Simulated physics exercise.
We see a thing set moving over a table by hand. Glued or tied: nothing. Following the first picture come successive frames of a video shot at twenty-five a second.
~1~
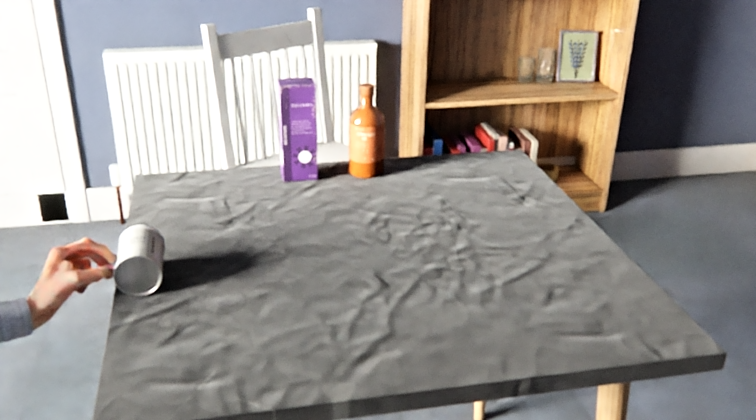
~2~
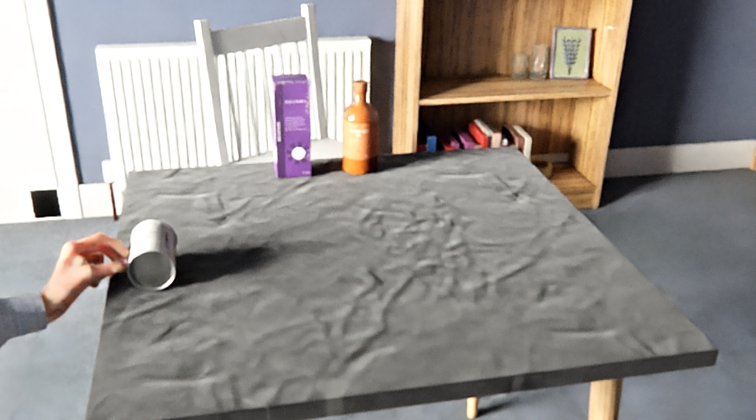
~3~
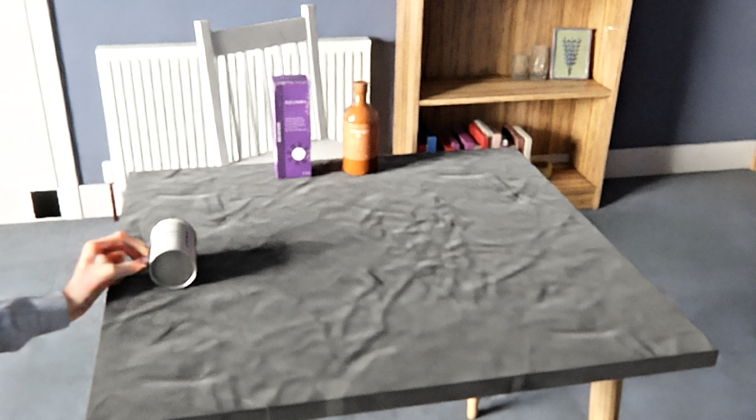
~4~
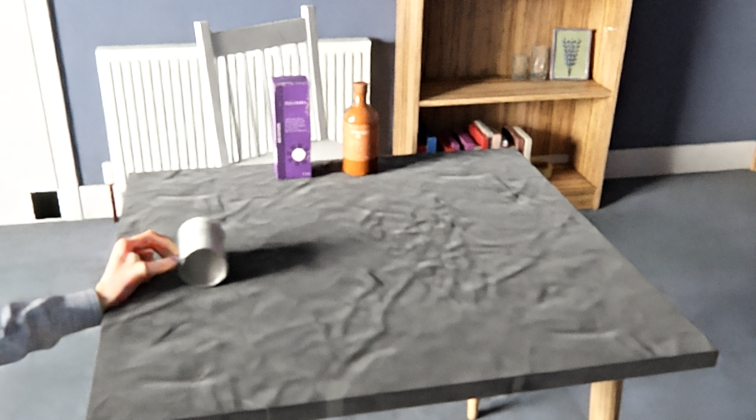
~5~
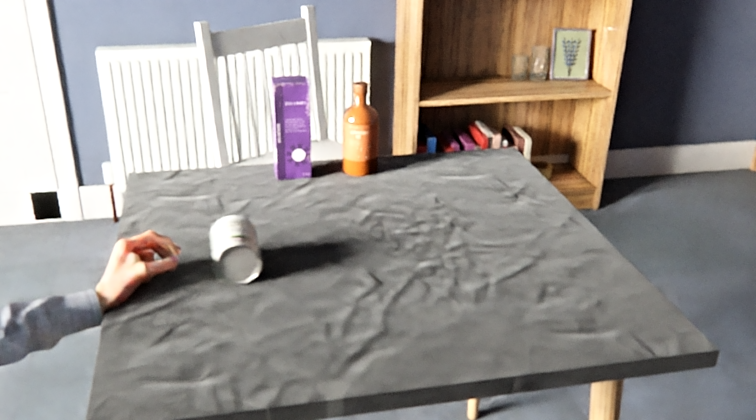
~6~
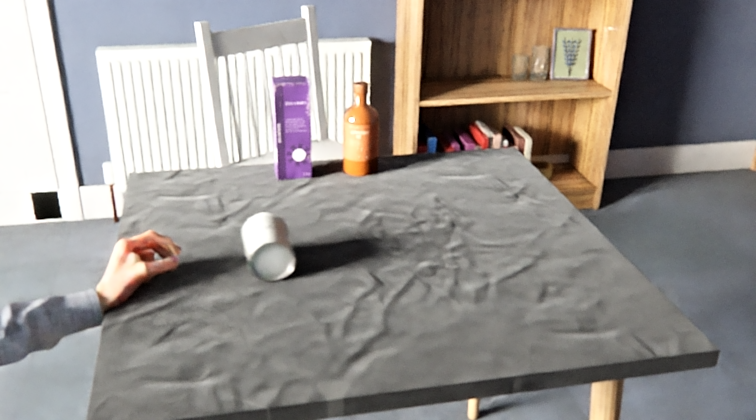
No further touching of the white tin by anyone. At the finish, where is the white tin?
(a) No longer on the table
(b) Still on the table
(a) No longer on the table.
Then, 0.30 s later than the last frame, white tin moved well along near (487, 228).
Then, 0.70 s later than the last frame, white tin now off the table.
When it is over, off the table, white tin.
